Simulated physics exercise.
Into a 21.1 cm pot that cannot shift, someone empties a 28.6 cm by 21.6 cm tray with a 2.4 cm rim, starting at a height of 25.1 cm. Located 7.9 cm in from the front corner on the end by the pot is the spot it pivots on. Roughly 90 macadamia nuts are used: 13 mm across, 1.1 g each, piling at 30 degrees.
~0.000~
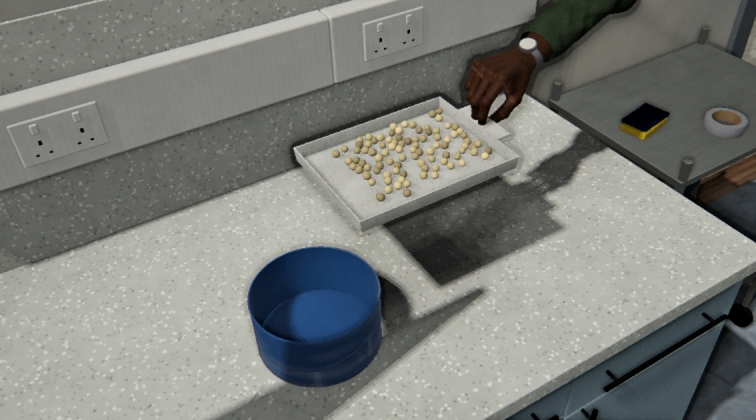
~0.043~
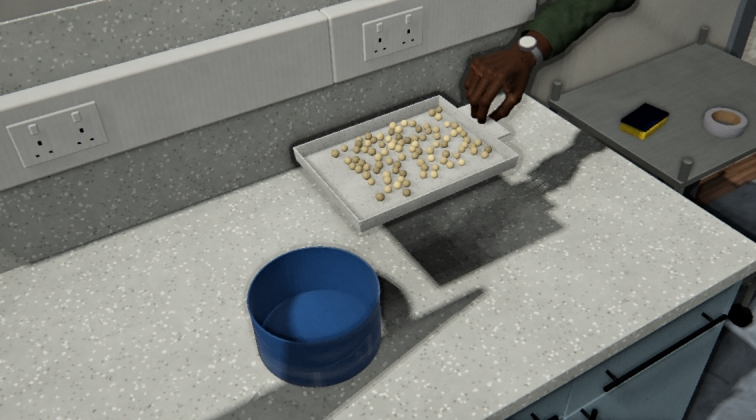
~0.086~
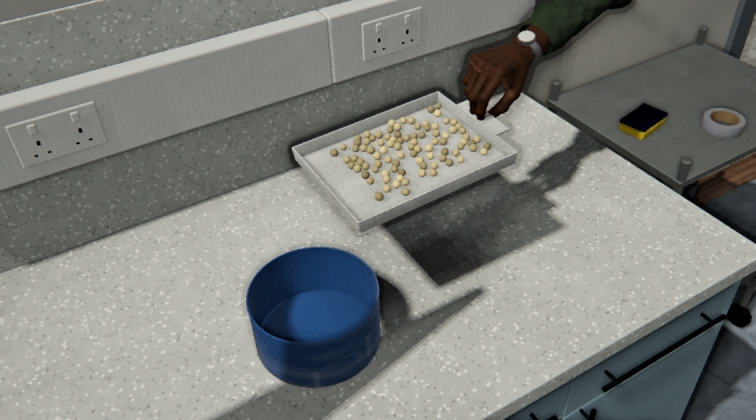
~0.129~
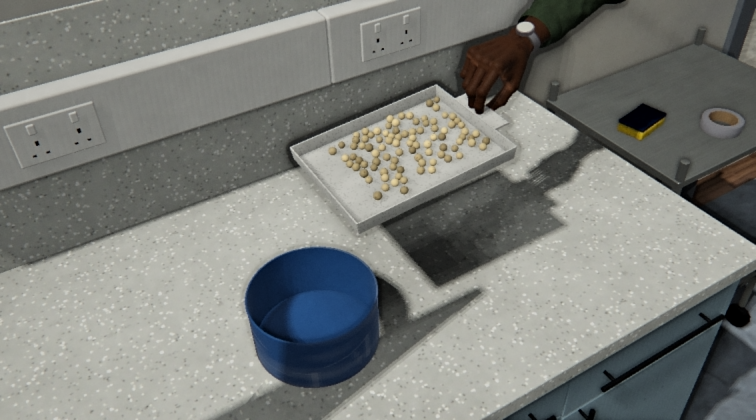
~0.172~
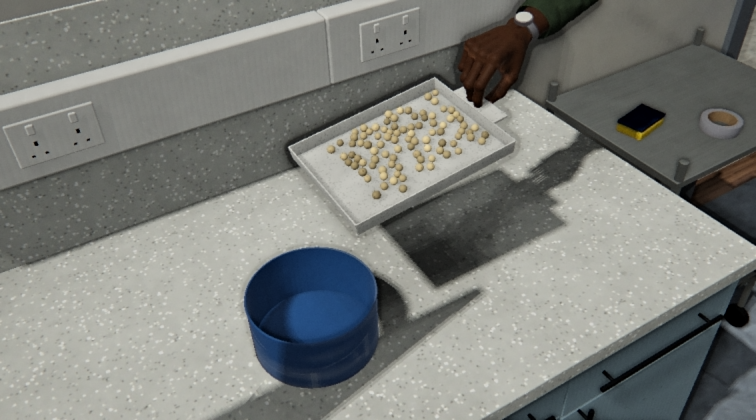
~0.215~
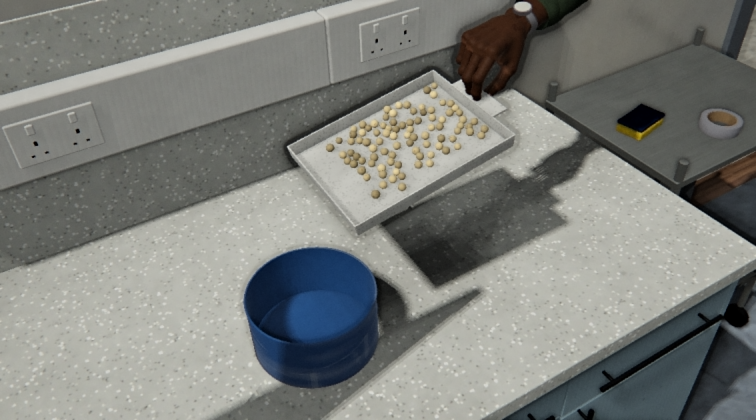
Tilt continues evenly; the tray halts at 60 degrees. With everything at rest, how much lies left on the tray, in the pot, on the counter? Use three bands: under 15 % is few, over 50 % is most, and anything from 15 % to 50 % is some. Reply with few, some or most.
Left on the tray: Most, pot: Few, counter: Few.
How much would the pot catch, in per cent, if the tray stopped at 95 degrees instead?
Around 95 in a hundred.
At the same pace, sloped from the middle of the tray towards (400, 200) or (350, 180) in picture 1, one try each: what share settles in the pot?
The share comes to about 5 in a hundred, then about 5 in a hundred.
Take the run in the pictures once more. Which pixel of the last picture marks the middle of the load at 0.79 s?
Load centre: About (343, 188) px.
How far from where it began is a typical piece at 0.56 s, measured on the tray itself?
Displacement on the tray: About 9 cm.
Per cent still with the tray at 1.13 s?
About 90%.
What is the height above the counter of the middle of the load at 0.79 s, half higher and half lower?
I'd put it near 28 cm.
After 0.56 s, tilt 35 degrees; the tray holds 100 %, the pot 0 %.
Then, at 0.79 s, tilt 51 degrees; the tray holds 100 %, the pot 0 %.
Then, at 1.13 s, tilt 60 degrees; the tray holds 90 %, the pot 5 %.
At rest (2.2 s), tray 90 %, pot 10 %, counter 0 %.
